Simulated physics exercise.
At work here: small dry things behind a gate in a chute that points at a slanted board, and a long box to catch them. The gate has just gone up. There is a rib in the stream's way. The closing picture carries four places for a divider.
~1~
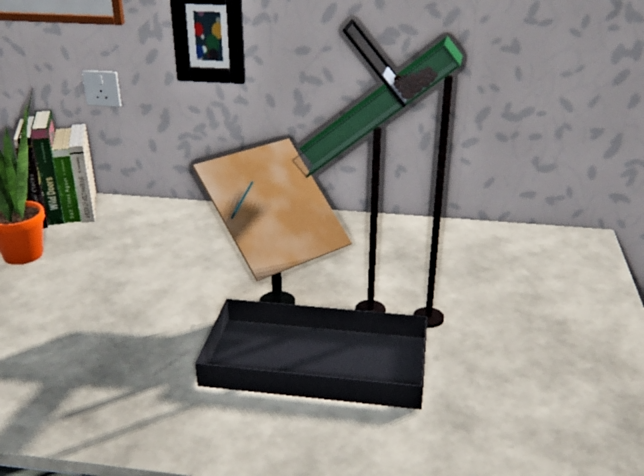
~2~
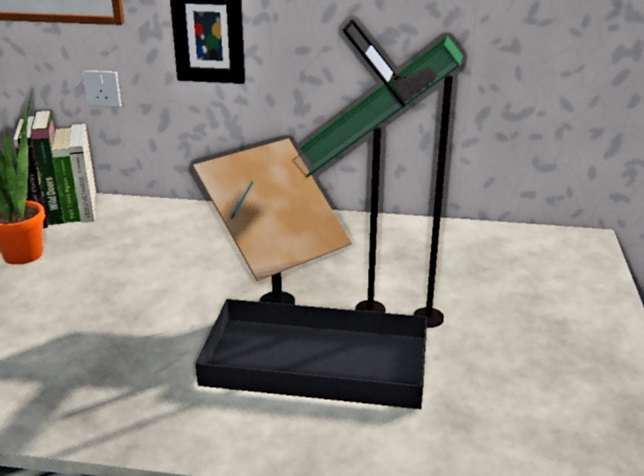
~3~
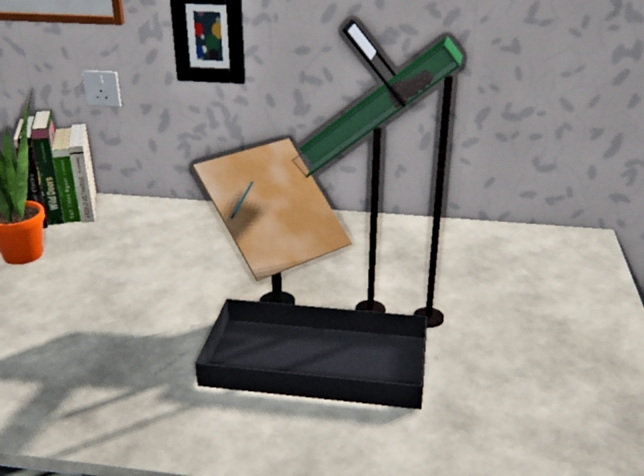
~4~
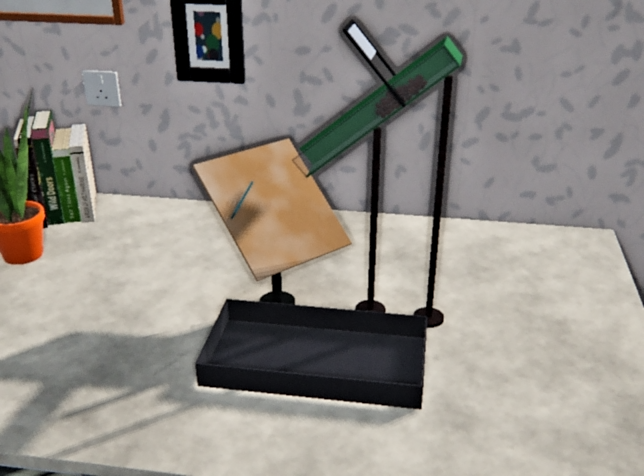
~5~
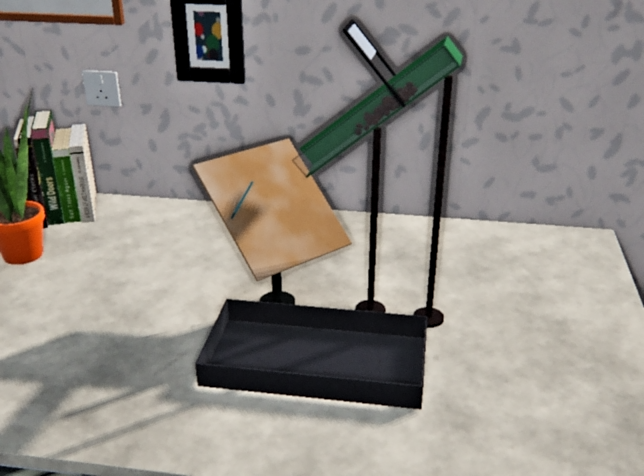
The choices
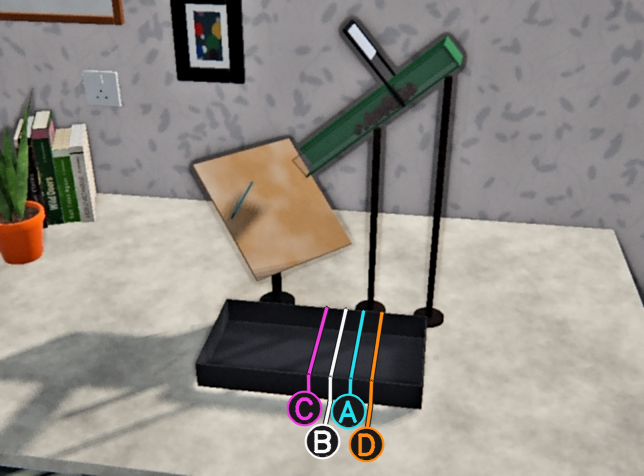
In the video, a white-tipped gate slides up its dark frame on a sloping green chute, and a cluster of small dark pieces moves a short way down the chute above a tilted tan board and an empty black box.
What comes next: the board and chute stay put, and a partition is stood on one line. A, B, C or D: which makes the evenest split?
Line C does it best.
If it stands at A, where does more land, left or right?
More lands on the left.
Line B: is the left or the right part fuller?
More lands on the left.
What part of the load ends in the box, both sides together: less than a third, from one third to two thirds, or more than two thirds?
More than two thirds.
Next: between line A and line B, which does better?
Line B.
On the marked copy, line A crosses the front rim at (350, 379); line B crosses the front rim at (330, 377); line C crosses the front rim at (308, 375); line D crosses the front rim at (371, 381).
If A is chosen, of what is caught, all on the left of the divider, none on the right.
If B is chosen, of what is caught, most on the left of the divider, a small part on the right.
If C is chosen, of what is caught, about half on the left of the divider, about half on the right.
If D is chosen, of what is caught, nearly all on the left of the divider, a stray few on the right.
